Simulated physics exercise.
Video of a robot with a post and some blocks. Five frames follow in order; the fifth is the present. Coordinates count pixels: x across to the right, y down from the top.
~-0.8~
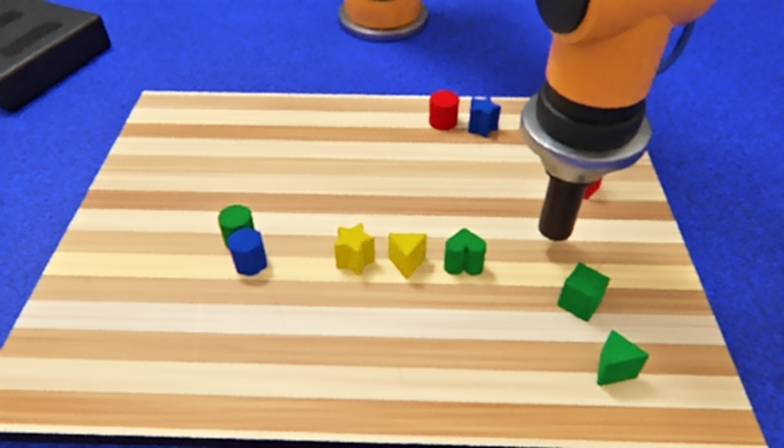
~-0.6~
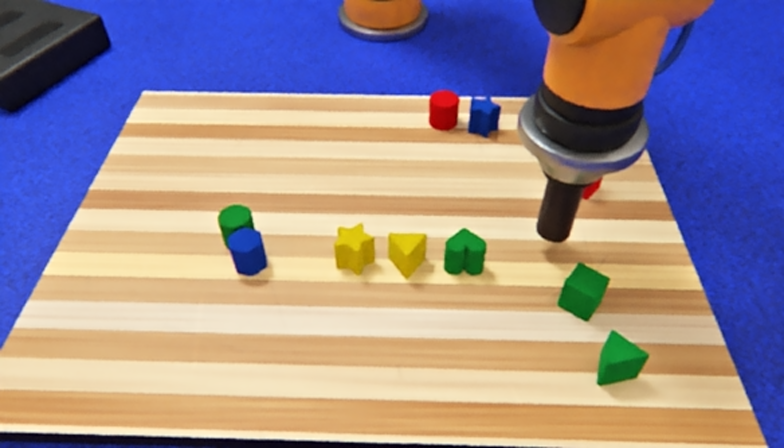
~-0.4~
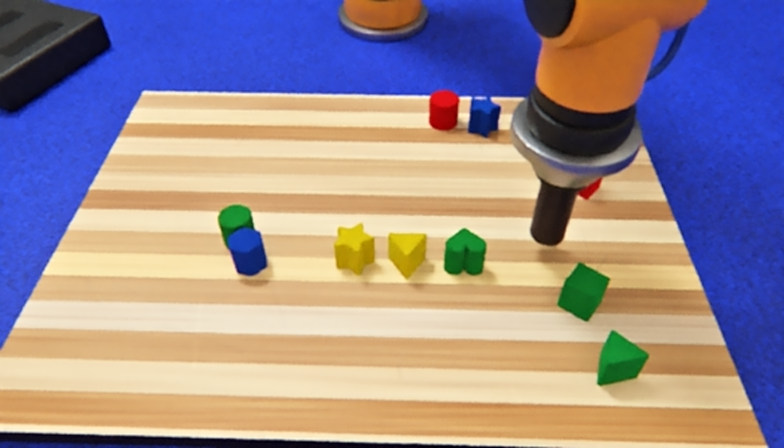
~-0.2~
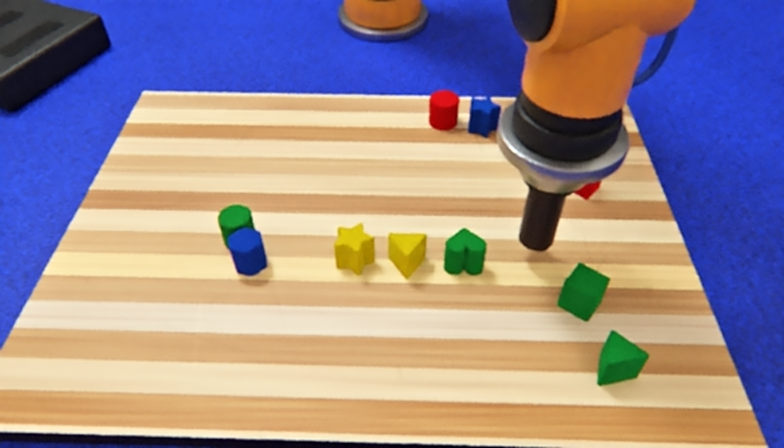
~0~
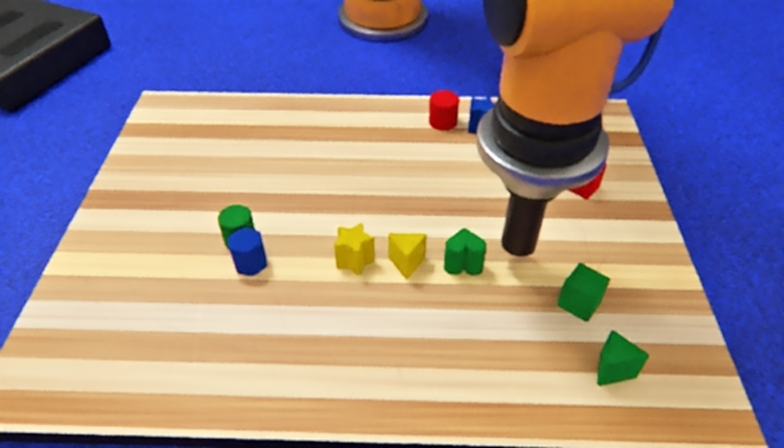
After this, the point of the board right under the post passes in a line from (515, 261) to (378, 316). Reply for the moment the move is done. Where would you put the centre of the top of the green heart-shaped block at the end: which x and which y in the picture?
Its top face will be centred at roughly (426, 242).
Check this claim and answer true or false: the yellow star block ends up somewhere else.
The claim does not hold.
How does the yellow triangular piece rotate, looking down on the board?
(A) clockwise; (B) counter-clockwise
Answer: B.
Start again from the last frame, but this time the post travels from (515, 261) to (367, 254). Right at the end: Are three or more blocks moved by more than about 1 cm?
My answer is yes.
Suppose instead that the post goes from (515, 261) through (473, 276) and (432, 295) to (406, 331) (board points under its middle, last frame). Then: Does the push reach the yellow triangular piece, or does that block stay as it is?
By the end it has moved.
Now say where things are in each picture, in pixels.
Tip of the post at (555, 229), middles of tops, yellow star block at (353, 236), yellow triangular piece at (407, 240), green heart-shaped block at (466, 240), in the first picture.
Post at (553, 231), nothing pushed, in the second picture.
Post at (547, 234), nothing pushed, in the third picture.
Post at (536, 239), nothing pushed, in the fourth picture.
Post at (519, 244), yellow star block at (353, 236), yellow triangular piece at (407, 240), green heart-shaped block at (466, 240), in the fifth picture.
The first path, step by step. One third of the way, post at (473, 261); green heart-shaped block at (441, 241), turned 50° clockwise.
Two thirds of the way, post at (426, 280); yellow triangular piece at (401, 233), turned 25° anticlockwise; green heart-shaped block at (426, 242), turned 105° clockwise.
At the end, post at (377, 299); yellow star block unmoved; yellow triangular piece at (401, 233), turned 25° anticlockwise; green heart-shaped block at (426, 242), turned 105° clockwise.
